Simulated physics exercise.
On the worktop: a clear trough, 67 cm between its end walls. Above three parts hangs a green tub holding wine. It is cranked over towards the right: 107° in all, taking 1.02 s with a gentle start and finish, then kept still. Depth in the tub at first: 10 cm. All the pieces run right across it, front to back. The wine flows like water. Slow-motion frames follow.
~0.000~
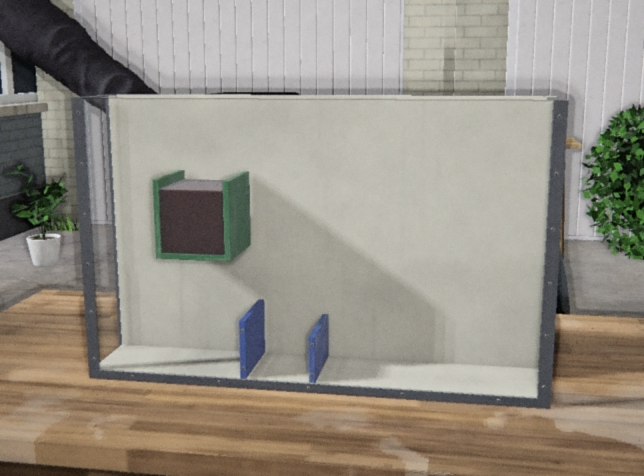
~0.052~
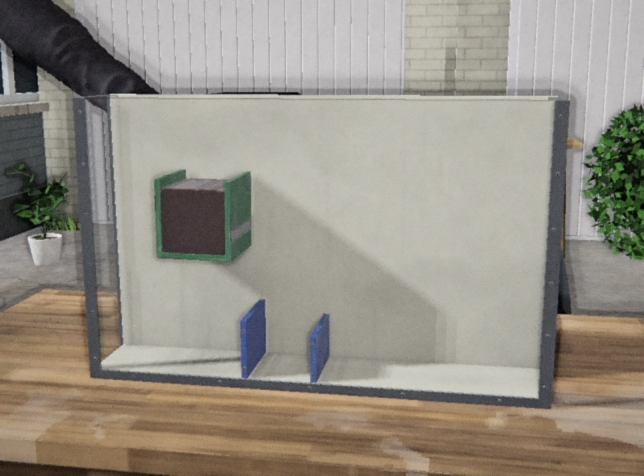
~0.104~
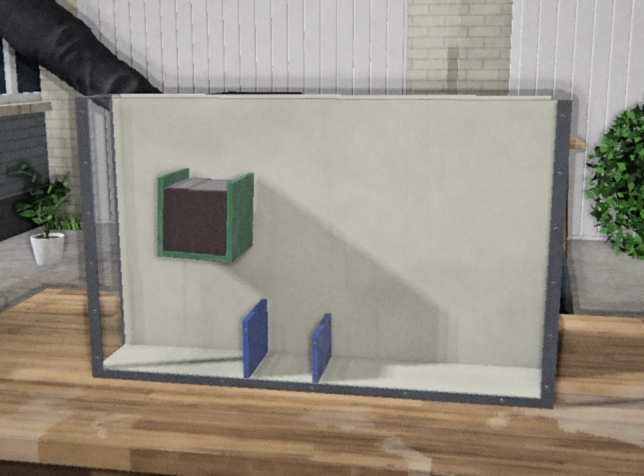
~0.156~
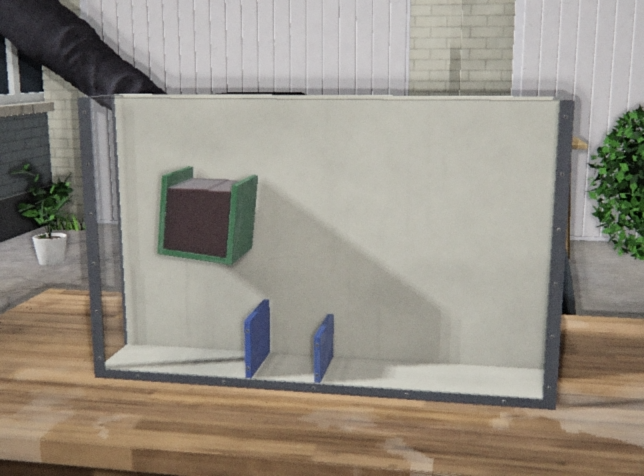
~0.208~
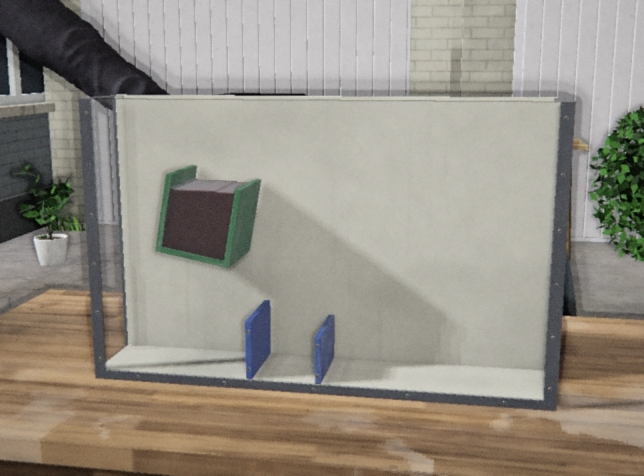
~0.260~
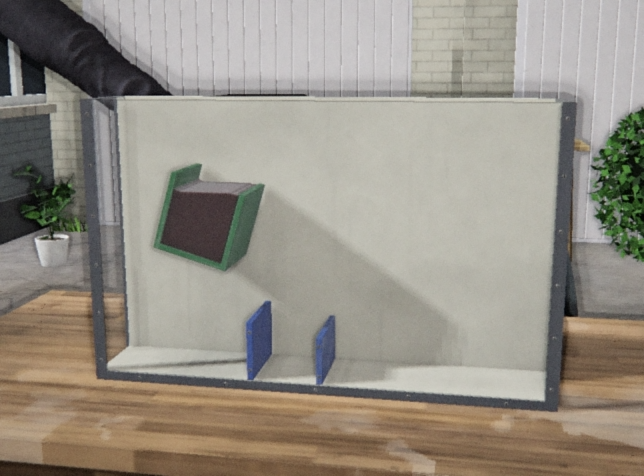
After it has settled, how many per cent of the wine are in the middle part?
Roughly 65 per cent ends in the middle part.
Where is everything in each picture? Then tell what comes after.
In the first picture, turned 0° so far; the right rim is at (225, 183); the highest wine is at (181, 191); divider tops at (242, 323) and (312, 339).
In the second picture, turned 1° so far; the right rim is at (227, 183); the highest wine is at (189, 191).
In the third picture, turned 3° so far; the right rim is at (230, 184); the highest wine is at (170, 190).
In the fourth picture, turned 6° so far; the right rim is at (235, 187); the highest wine is at (181, 191).
In the fifth picture, turned 11° so far; the right rim is at (238, 191); the highest wine is at (182, 192).
In the sixth picture, turned 16° so far; the right rim is at (242, 196); the highest wine is at (173, 193).
Then, 0.45 s in, hardly anything has reached the bottom yet.
Then, 0.70 s in, 15 per cent is down, the largest part in the middle part.
Then, 1.03 s in, 68 per cent is down, the largest part in the middle part.
Finally, the split from left to right is 29, 64 and 7 per cent.
